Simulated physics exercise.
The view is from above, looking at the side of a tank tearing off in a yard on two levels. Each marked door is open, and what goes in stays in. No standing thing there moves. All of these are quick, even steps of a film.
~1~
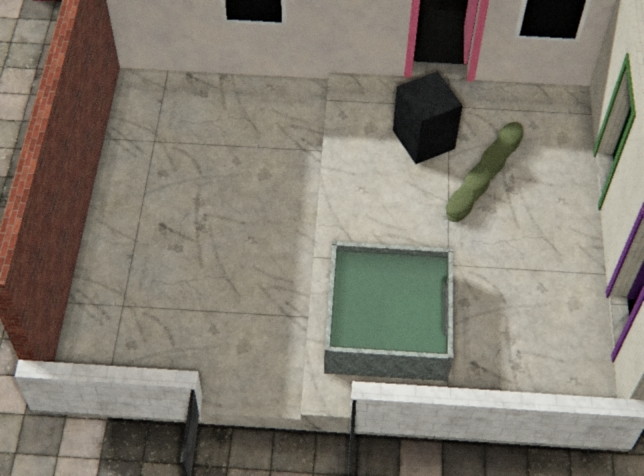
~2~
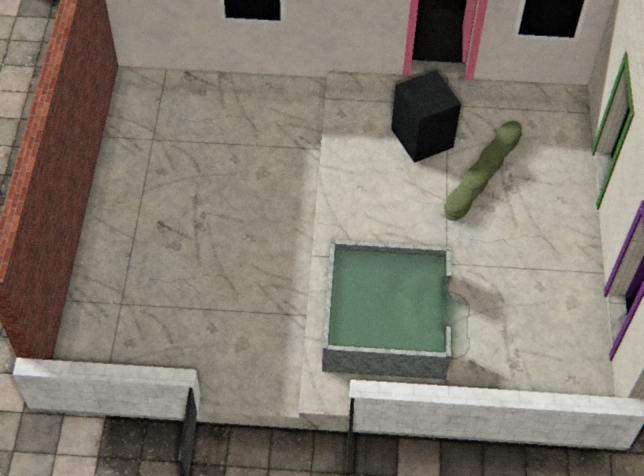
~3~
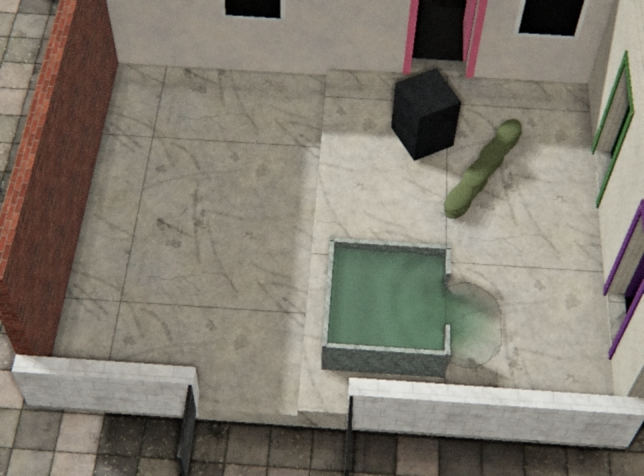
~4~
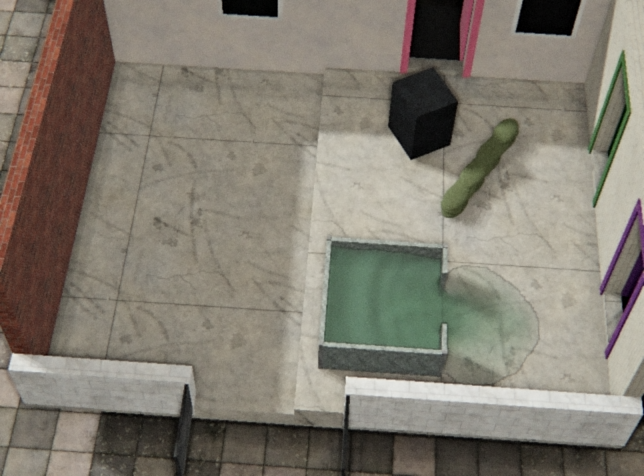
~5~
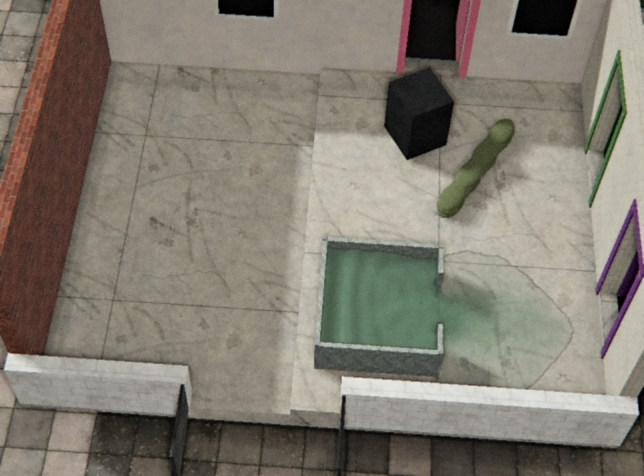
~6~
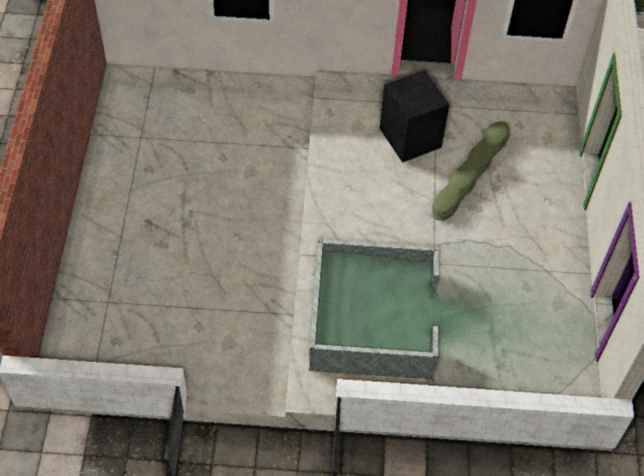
Green water pours out through a gap in the right side of a square tank in a walled yard, spreading rightward across the pale floor in a widening pool, while the dark block and green lumpy object stay still.
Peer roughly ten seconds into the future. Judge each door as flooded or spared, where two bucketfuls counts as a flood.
The pink door is spared, the purple door is flooded, the green door is spared.
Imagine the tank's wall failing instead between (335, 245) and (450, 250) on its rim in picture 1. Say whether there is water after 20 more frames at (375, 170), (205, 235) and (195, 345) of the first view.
Point one reached; point two not reached; point three not reached.
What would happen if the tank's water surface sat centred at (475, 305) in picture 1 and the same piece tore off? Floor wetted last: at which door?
That would be the one in pink, I think.
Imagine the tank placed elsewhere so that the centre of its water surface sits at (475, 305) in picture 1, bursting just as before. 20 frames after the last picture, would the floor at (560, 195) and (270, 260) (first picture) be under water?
Soaked, bone-dry.
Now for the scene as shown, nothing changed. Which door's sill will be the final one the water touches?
The pink one.
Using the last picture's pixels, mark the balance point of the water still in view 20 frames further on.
Close to pixel (468, 300).
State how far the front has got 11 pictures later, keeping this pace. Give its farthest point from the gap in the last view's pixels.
Somewhere near (575, 132).
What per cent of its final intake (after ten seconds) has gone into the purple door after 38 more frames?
I'd put it at 100 percent.
A moment on, water covers 15 % of the floor; the pink door not reached, the purple door over two buckets in, the green door not reached.
Next, water covers 20 % of the floor; the pink door not reached, the purple door far over two buckets in, the green door wet at the sill, nothing in.
Then, water covers 25 % of the floor; the pink door not reached, the purple door far over two buckets in, the green door wet at the sill, nothing in.
Later, water covers 35 % of the floor; the pink door wet at the sill, nothing in, the purple door far over two buckets in, the green door wet at the sill, nothing in.
In the end, water covers 55 % of the floor; the pink door wet at the sill, nothing in, the purple door far over two buckets in, the green door wet at the sill, nothing in.
